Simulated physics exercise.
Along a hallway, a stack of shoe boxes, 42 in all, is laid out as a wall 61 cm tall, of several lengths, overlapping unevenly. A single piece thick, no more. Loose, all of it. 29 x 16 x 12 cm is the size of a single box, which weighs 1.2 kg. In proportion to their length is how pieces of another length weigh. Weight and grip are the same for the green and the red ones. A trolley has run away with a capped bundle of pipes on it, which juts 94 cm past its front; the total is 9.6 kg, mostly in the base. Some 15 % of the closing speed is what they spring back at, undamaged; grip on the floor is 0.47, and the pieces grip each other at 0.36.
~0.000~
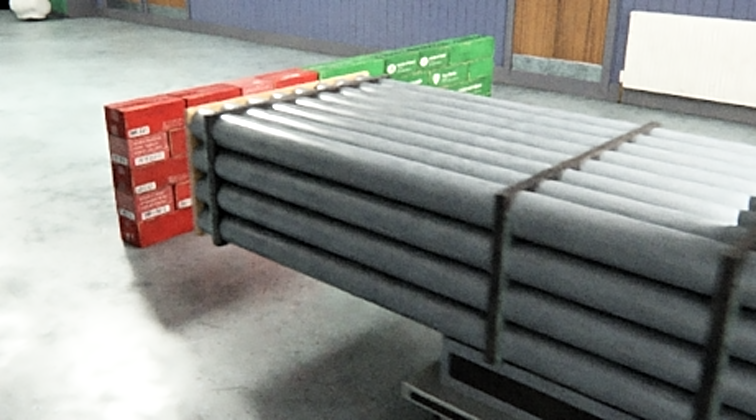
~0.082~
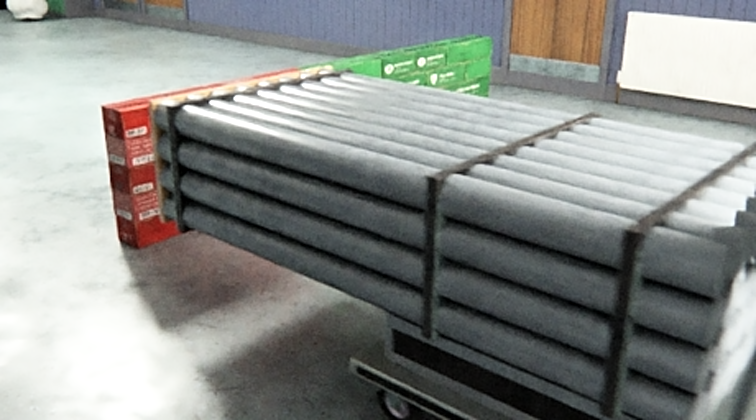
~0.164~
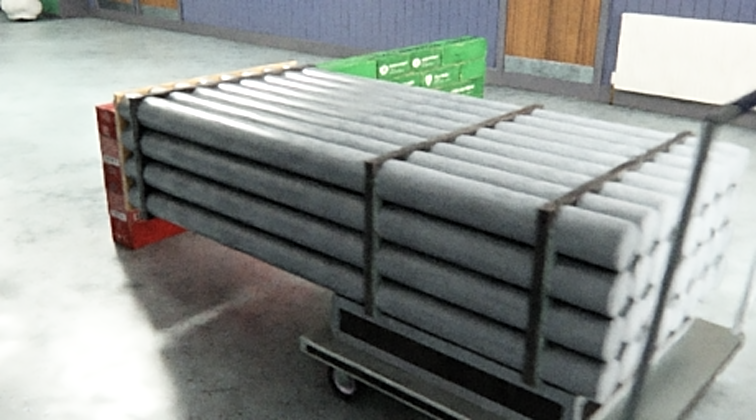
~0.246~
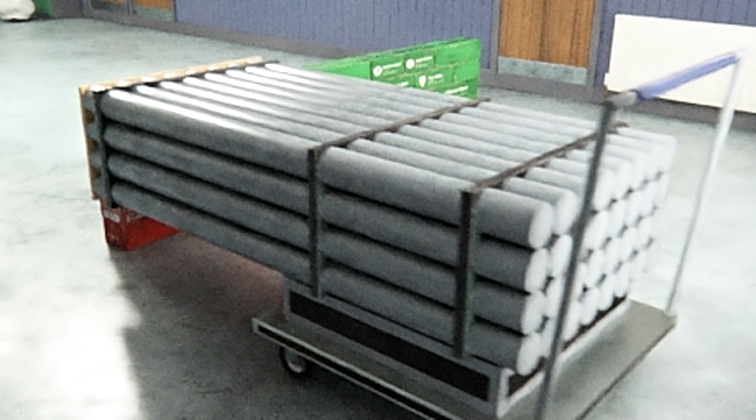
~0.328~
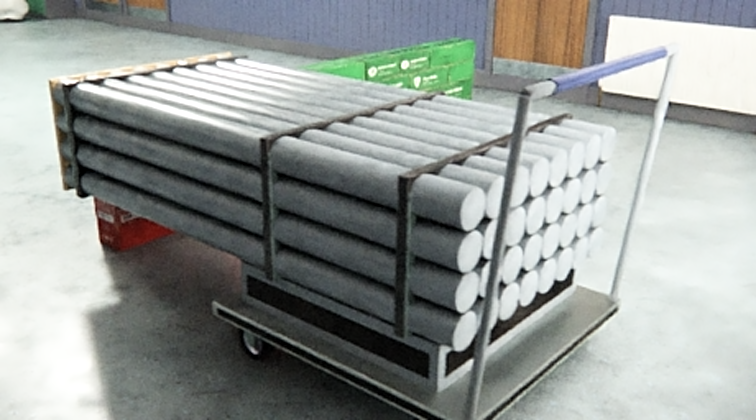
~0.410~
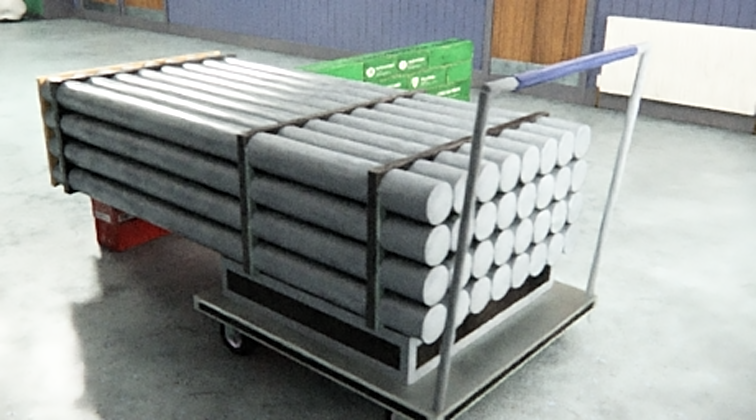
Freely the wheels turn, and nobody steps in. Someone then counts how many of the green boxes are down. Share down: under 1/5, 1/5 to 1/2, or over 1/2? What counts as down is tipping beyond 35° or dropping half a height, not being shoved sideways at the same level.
Under 1/5.
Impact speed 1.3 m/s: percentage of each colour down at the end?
Result - red: 70%; green: 0%.
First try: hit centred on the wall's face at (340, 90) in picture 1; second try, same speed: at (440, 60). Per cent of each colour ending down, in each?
For red it's 30 then 0 per cent, for green 30 then 60 per cent.
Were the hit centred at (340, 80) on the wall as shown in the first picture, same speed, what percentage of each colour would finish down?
For red it's 40 per cent, for green 40 per cent.
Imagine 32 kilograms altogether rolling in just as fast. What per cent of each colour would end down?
You'd get red 60 and green 0 percent.
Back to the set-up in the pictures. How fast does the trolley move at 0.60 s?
I'd put it at roughly 0.7 m/s.
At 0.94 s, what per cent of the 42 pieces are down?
30 percent by then.
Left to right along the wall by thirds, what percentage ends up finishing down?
80, 10 and 0 per cent, from left to right.
Around 0.60 s, load 23 cm past the wall's line, still rolling; none of the 21 green boxes down (7 of 42 in all colours); top green box unmoved; top red box tipped 20°.
Around 0.94 s, load 47 cm past the wall's line, still rolling; none of the 21 green boxes down (12 of 42 in all colours); top green box unmoved; top red box on its side.
Finally (3.6 s), load 1.01 m past the wall's line, stopped; none of the 21 green boxes down (13 of 42 in all colours); top green box unmoved; top red box upside down. That is 0 per cent. Seen by the last camera, middles, top green box near (371, 68), top red box near (142, 144).
